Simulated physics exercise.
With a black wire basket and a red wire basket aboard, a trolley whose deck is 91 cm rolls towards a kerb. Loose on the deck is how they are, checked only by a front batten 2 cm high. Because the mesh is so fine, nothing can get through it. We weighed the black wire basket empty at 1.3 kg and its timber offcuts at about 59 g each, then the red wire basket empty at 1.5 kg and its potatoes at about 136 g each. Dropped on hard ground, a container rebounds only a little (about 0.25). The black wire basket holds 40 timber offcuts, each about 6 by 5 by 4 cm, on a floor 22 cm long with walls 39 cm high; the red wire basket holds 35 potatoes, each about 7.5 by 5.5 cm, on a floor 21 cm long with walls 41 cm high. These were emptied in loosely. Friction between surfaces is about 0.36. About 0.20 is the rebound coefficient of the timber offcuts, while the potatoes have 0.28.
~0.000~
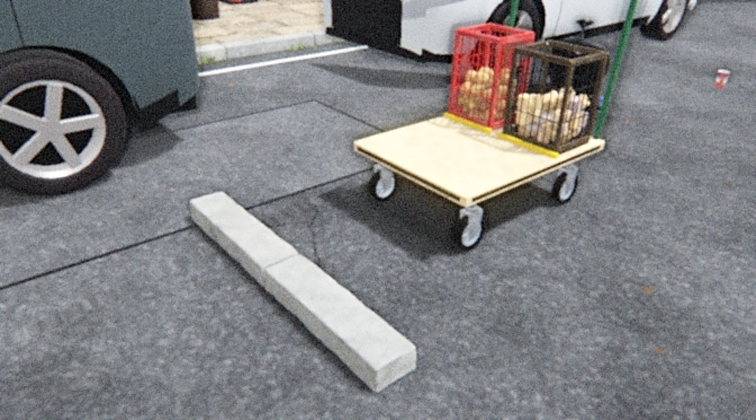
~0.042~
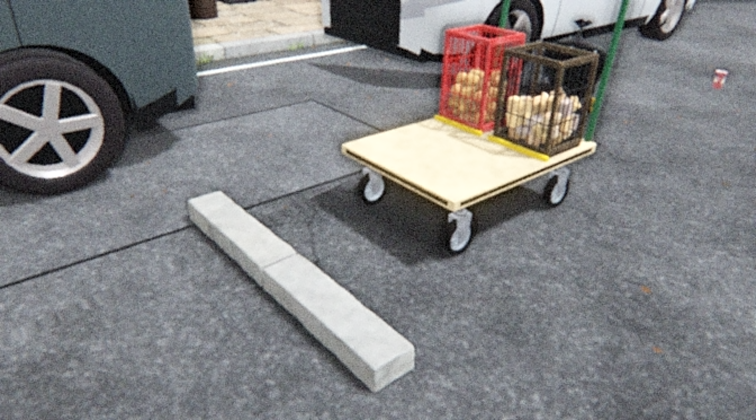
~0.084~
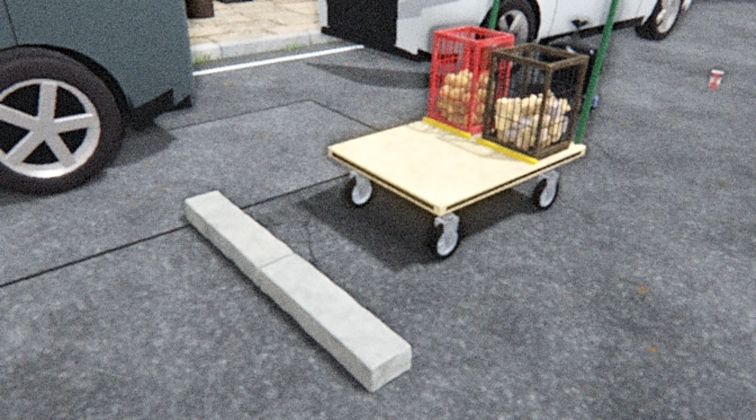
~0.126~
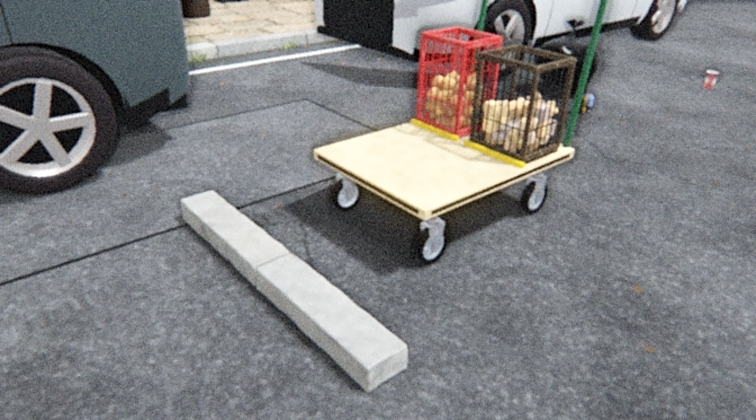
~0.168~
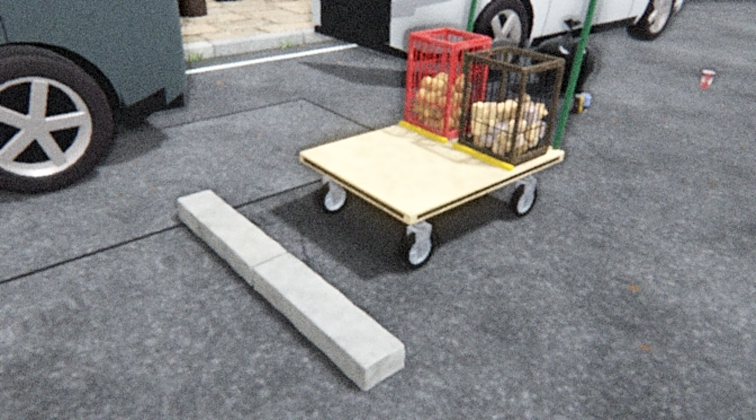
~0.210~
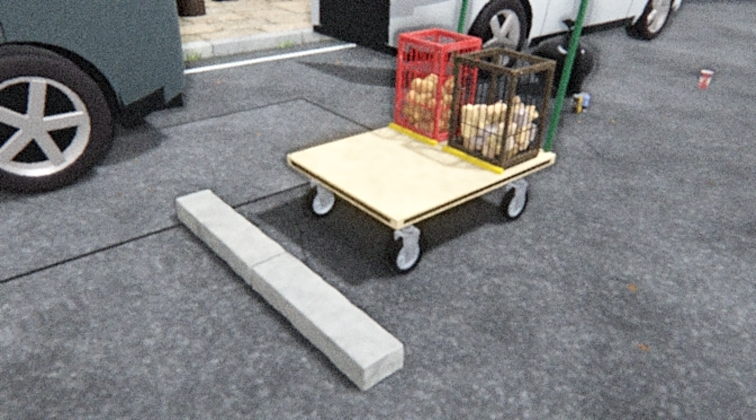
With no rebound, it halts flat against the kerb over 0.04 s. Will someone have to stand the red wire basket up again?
Still standing.
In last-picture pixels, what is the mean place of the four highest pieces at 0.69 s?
Their mean place is near (395, 100) in the last picture.
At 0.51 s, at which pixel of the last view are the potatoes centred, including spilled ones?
At about (386, 117).
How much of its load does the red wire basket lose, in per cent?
I'd say close to 0 per cent, give or take.
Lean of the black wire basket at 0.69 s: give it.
Roughly 0°.
After 0.39 s, the stop begins.
After 0.51 s, the black wire basket leans 10° with 0 of 40 out and the red wire basket leans 11° with 0 of 35 out.
After 0.69 s, the black wire basket is upright with 0 of 40 out and the red wire basket is upright with 0 of 35 out.
Final count (at 0.93 s), the black wire basket is upright with 0 of 40 out and the red wire basket is upright with 0 of 35 out. Greatest lean of the red wire basket, 12°.
